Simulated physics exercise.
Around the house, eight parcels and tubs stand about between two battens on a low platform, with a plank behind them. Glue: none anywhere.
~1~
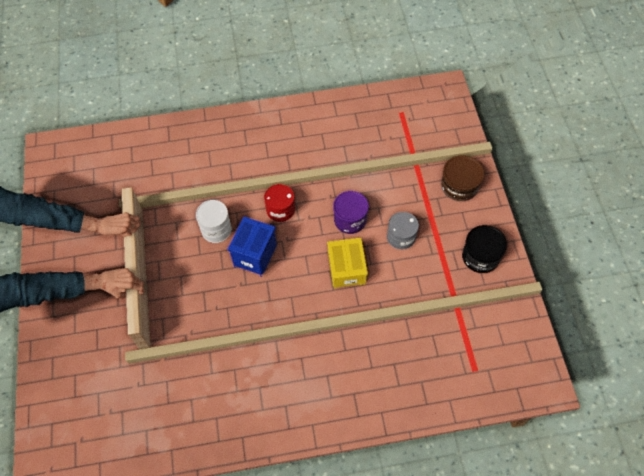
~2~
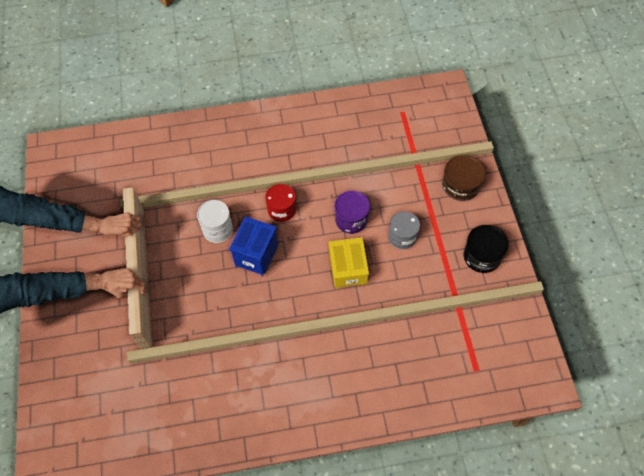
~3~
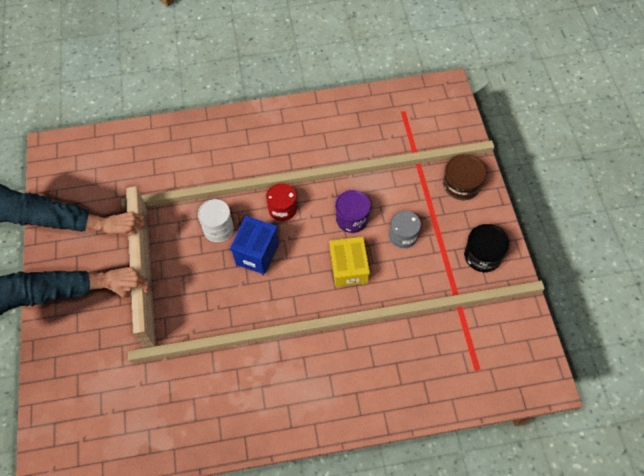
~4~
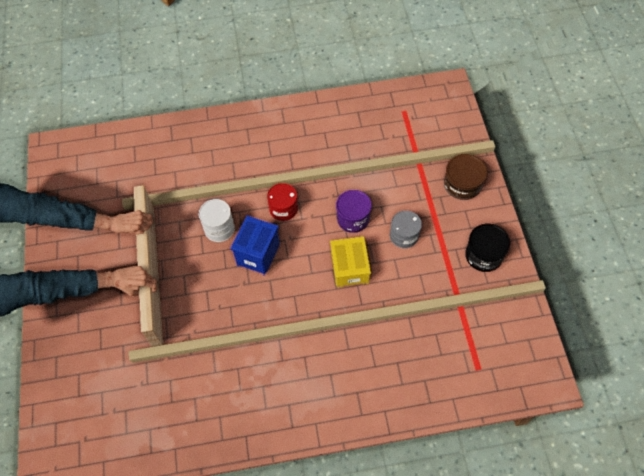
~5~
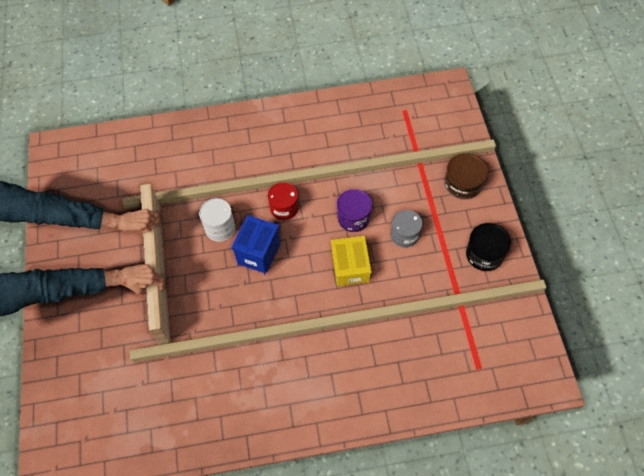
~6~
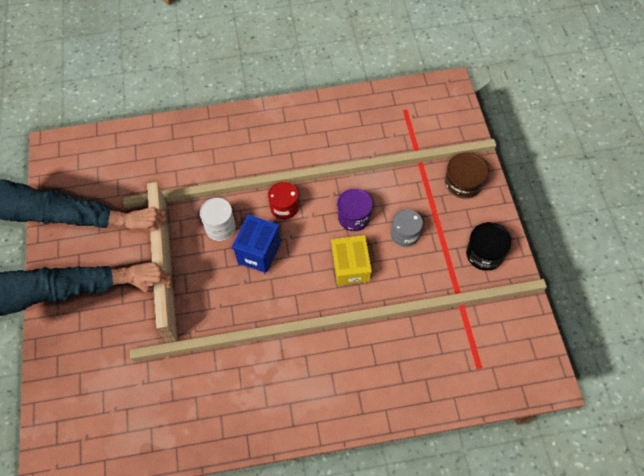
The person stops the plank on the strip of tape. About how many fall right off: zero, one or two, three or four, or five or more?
Fallen: None.
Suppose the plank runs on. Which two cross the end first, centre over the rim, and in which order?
The order is the brown pail, the black pail.
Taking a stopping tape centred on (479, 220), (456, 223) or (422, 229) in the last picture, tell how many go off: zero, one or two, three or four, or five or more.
Going through the places as listed, I'd say either three or four, then either one or two, then no fall at all.
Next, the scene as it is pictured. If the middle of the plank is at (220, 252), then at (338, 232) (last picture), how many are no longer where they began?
The first number is 1, the next one 5.
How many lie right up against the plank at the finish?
Number: 3.
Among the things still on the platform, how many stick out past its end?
The count would be 1.
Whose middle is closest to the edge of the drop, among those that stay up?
That would be the brown pail.
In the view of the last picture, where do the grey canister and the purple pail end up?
Result: One at about (487, 217), the other at about (479, 185).
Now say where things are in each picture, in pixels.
Brown pail (462, 179); black pail (484, 250); grey canister (402, 231); plank (136, 267); tape (435, 229), in the first picture.
Black pail (485, 249); yellow tote (348, 263), in the second picture.
Grey canister (404, 230); red canister (282, 202), in the third picture.
Brown pail (465, 178); blue tote (257, 246), in the fourth picture.
Black pail (488, 248); purple pail (354, 211), in the fifth picture.
Brown pail (466, 176); black pail (488, 247); grey canister (406, 228); plank (162, 261); tape (439, 226), in the sixth picture.
A little later, none off yet; brown pail at rest near (466, 176); black pail at rest near (488, 247); grey canister at rest near (406, 228).
Next, none off yet; brown pail at rest near (466, 176); black pail at rest near (488, 247); grey canister shifted about its own width near (436, 224).
When it is over, the number that fall off is zero.
